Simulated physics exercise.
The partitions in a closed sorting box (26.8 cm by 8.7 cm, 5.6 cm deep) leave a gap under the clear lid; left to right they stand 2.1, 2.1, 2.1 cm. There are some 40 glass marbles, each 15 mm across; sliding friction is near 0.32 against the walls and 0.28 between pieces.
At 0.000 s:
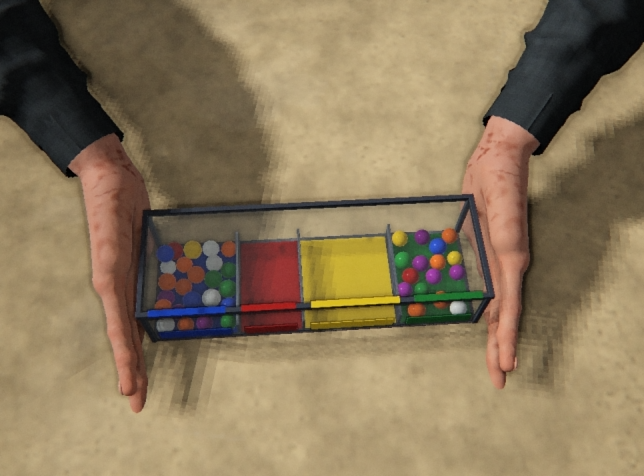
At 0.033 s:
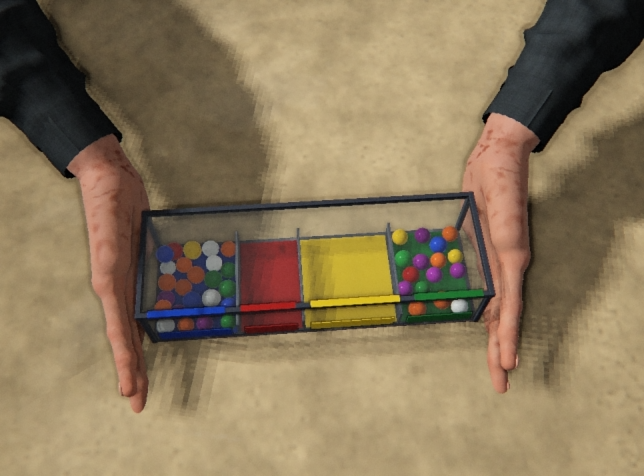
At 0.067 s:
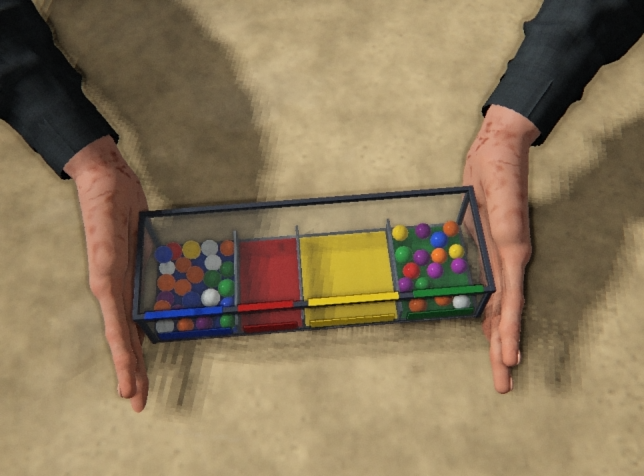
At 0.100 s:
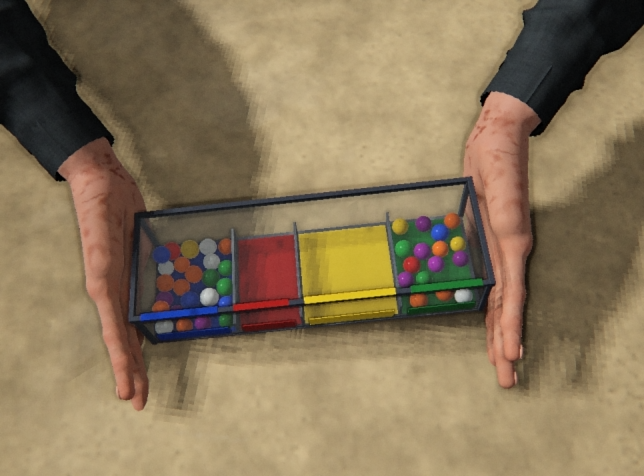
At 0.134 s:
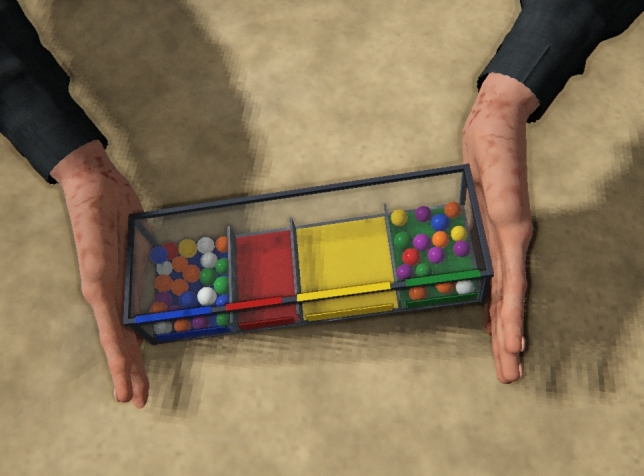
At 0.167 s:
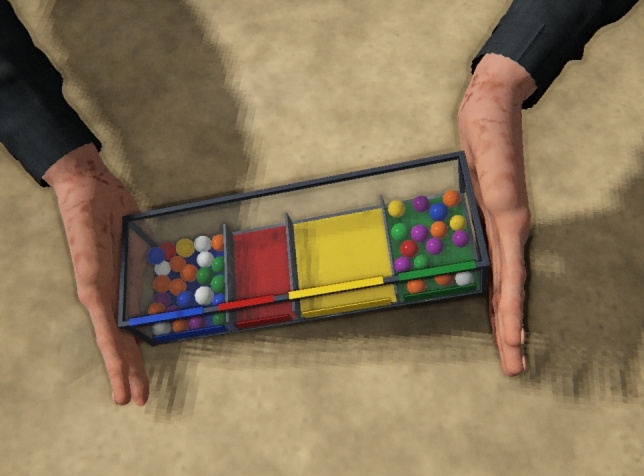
The clip shows two hands holding a clear, divided box with colored balls in its blue and green end sections and empty red and yellow middle ones, as the hands gradually tilt it slightly, raising the right end.
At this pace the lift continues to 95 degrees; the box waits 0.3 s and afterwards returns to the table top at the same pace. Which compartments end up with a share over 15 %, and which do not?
Red not over, blue over, green not over, yellow not over.
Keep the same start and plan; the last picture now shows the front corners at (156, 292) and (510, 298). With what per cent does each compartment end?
Final shares, in per cent - red: 0, blue: 0, green: 95, yellow: 5.
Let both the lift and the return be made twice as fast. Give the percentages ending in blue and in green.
That gives blue 95 percent and green 0 percent.
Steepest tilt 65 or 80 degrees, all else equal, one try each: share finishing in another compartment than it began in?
Roughly 0 percent, then roughly 30 percent.
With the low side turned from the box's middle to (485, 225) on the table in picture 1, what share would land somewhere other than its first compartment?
60 %.
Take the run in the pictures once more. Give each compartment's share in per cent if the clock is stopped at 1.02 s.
Red 15, blue 70, green 0, yellow 20.
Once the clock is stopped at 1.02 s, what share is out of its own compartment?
40 %.
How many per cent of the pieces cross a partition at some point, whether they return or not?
Estimate: Some 40 per cent.
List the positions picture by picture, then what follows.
The first frame shows box tilt 0 degrees, front corners at (142, 314) and (489, 294); blue 60 %, green 40 %.
The second frame shows box tilt 1 degrees, front corners at (141, 314) and (489, 292).
The third frame shows box tilt 2 degrees, front corners at (139, 316) and (489, 287).
The fourth frame shows box tilt 5 degrees, front corners at (135, 317) and (489, 280), lowest corner left front.
The fifth frame shows box tilt 9 degrees, front corners at (130, 320) and (487, 271), lowest corner left front.
The sixth frame shows box tilt 13 degrees, front corners at (124, 323) and (483, 262), lowest corner left front; blue 60 %, green 40 %. Its pace works out near 125 degrees a second.
After 1.02 s, tilt 95 degrees; red 15 %, blue 70 %, yellow 20 %.
After 1.58 s, tilt 52 degrees; blue 100 %.
Then, at 2.20 s, tilt 0 degrees; blue 100 %.
In the end, at 2.7 s, red 0 %, blue 100 %, green 0 %, yellow 0 %.
